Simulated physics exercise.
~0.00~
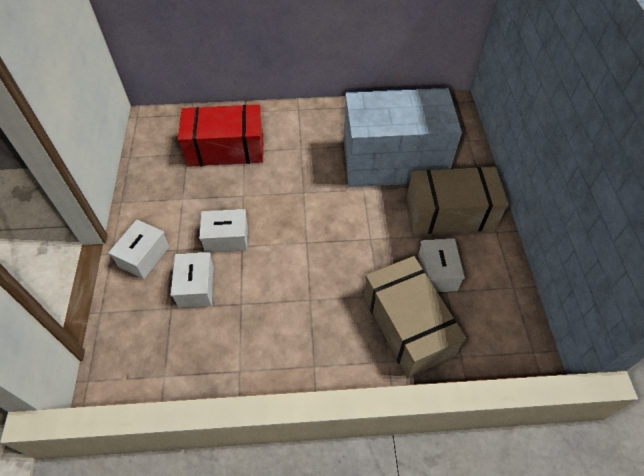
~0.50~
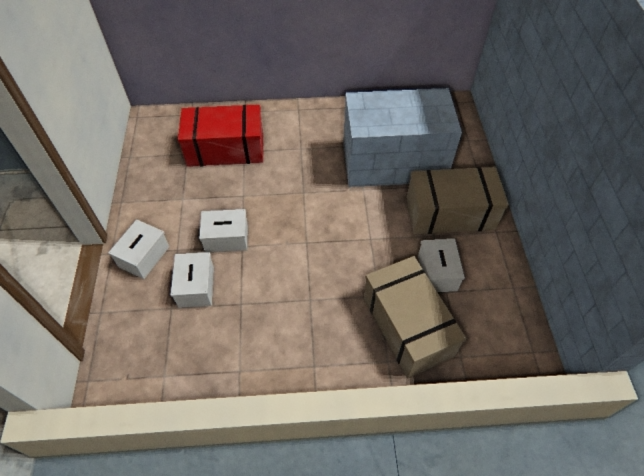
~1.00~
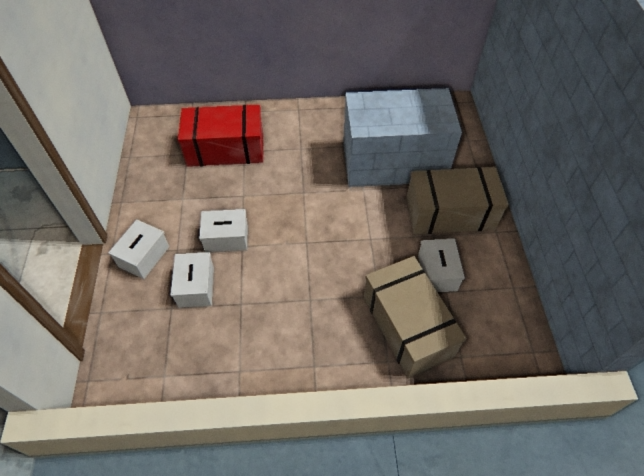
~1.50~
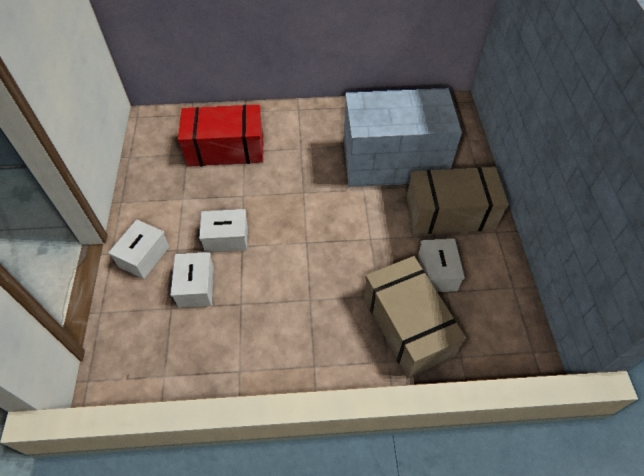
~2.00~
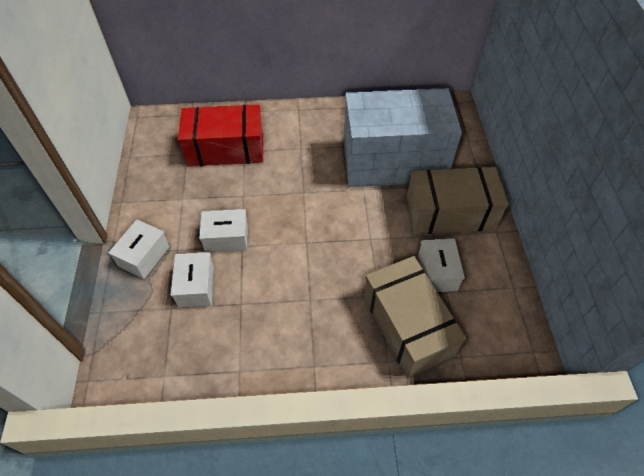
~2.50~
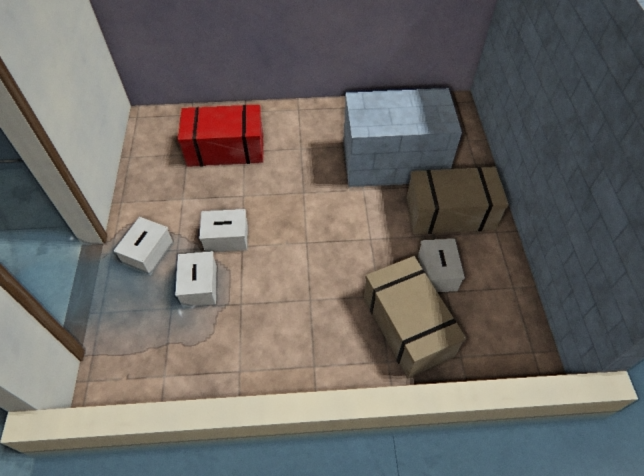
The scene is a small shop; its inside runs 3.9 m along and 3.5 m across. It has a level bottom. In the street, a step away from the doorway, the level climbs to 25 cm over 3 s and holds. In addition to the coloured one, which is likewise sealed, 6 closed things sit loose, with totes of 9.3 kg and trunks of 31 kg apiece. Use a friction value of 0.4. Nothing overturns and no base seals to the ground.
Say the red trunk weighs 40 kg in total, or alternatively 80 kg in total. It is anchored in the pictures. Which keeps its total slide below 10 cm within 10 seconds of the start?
I reckon the answer is the lighter of the two.
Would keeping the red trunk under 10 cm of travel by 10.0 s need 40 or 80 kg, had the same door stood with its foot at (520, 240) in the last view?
With that change, the big one is needed.
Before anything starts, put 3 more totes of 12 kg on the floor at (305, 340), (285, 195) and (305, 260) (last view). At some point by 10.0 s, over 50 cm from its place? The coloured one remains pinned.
Above the mark, above the mark, above the mark.
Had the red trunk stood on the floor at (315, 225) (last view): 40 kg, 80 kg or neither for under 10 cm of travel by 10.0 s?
Just the heavier works.
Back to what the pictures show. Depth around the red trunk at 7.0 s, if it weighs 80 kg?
Around 4 cm.
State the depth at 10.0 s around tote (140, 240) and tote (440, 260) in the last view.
Roughly 12 and 16 cm.
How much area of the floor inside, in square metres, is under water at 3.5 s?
Some 4.5 m2 of it.
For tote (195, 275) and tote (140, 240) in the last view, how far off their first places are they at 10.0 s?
In turn: 150 cm, 200 cm.
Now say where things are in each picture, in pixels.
In the first picture, the red trunk at (220, 122) rests on the ground; 0.0 m2 under water; 0 of 7 have shifted.
In the second picture, the red trunk at (220, 122) rests on the ground; 0.0 m2 under water; 0 of 7 have shifted.
In the third picture, the red trunk at (220, 122) rests on the ground; 0.0 m2 under water; 0 of 7 have shifted.
In the fourth picture, the red trunk at (220, 122), on the bottom; water covers 0.0 m2; 0 of 7 have shifted.
In the fifth picture, the red trunk at (220, 122), on the bottom; water covers 0.3 m2; 0 of 7 have shifted.
In the sixth picture, the red trunk at (220, 122) rests on the ground; water covers 0.8 m2; 0 of 7 have shifted.
After 3.5 s the red trunk would be 0 cm from its start with 40 kg and 0 cm from its start with 80 kg; 1 cm of water round it then.
After 4.5 s the red trunk would be 0 cm from its start with 40 kg and 0 cm from its start with 80 kg; 2 cm of water round it then.
After 7.0 s the red trunk would be 0 cm from its start with 40 kg and 0 cm from its start with 80 kg; 4 cm of water round it then.
After 10.0 s the red trunk would be 1 cm from its start with 40 kg and 0 cm from its start with 80 kg; 8 cm of water round it then.
